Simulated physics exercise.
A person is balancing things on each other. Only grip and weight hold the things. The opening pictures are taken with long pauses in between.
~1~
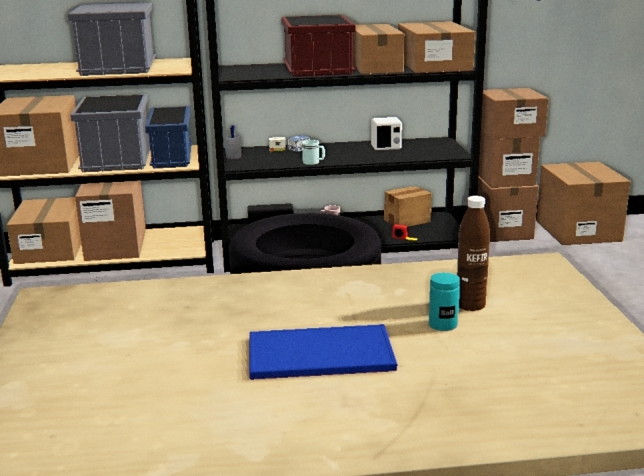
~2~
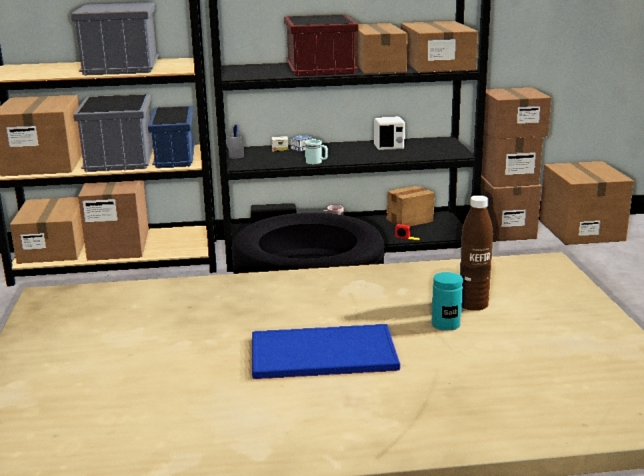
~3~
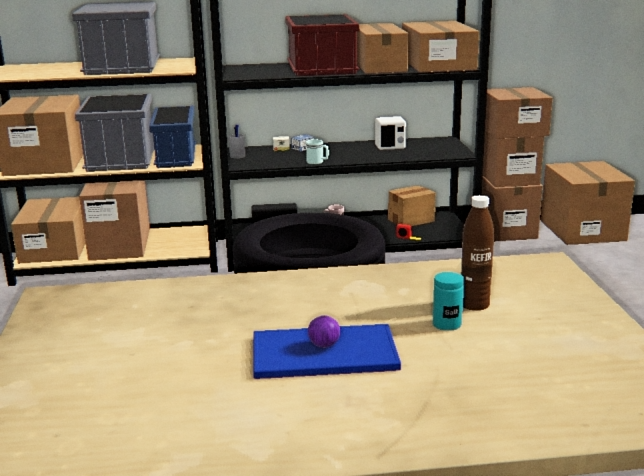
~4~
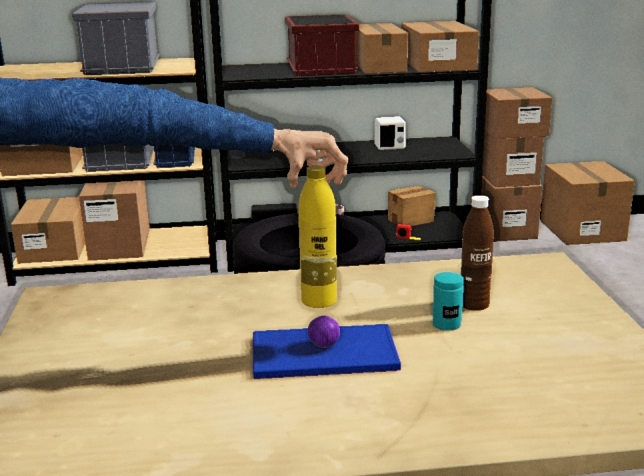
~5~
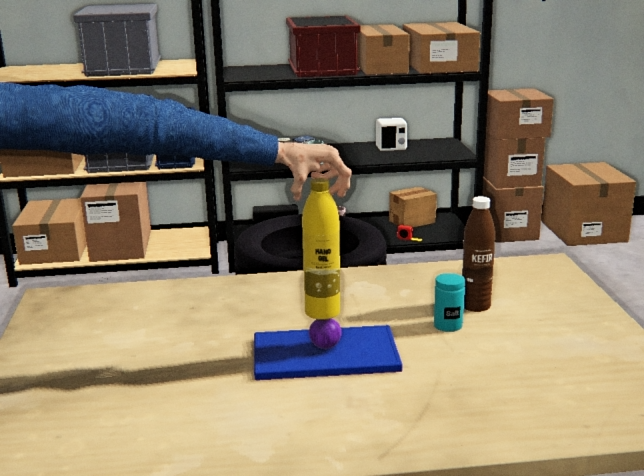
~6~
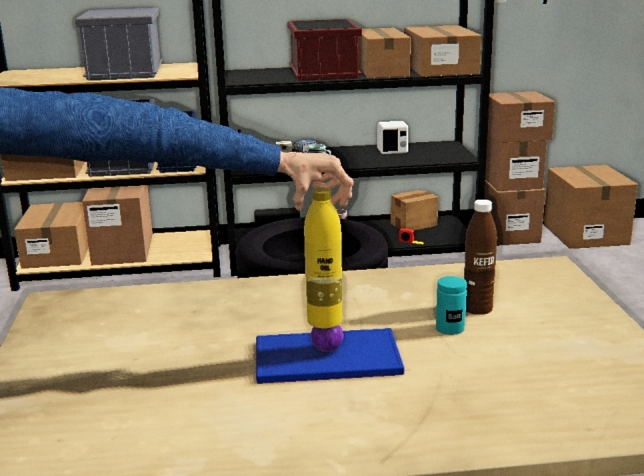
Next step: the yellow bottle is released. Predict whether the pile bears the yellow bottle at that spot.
The pile is unstable.
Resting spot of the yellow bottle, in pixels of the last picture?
Close to pixel (219, 341).
Then, 0.60 s on from there, yellow bottle turned 35° from how it was put near (286, 269).
Then, 0.70 s on from there, yellow bottle now fallen.
Then, 0.80 s on from there, things are still on the move.
Then, 1.40 s on from there, nothing new.
In the end, fallen, yellow bottle; the other 4 unmoved. At the end, from the last picture's camera, yellow bottle near (220, 341). The pile gives way.
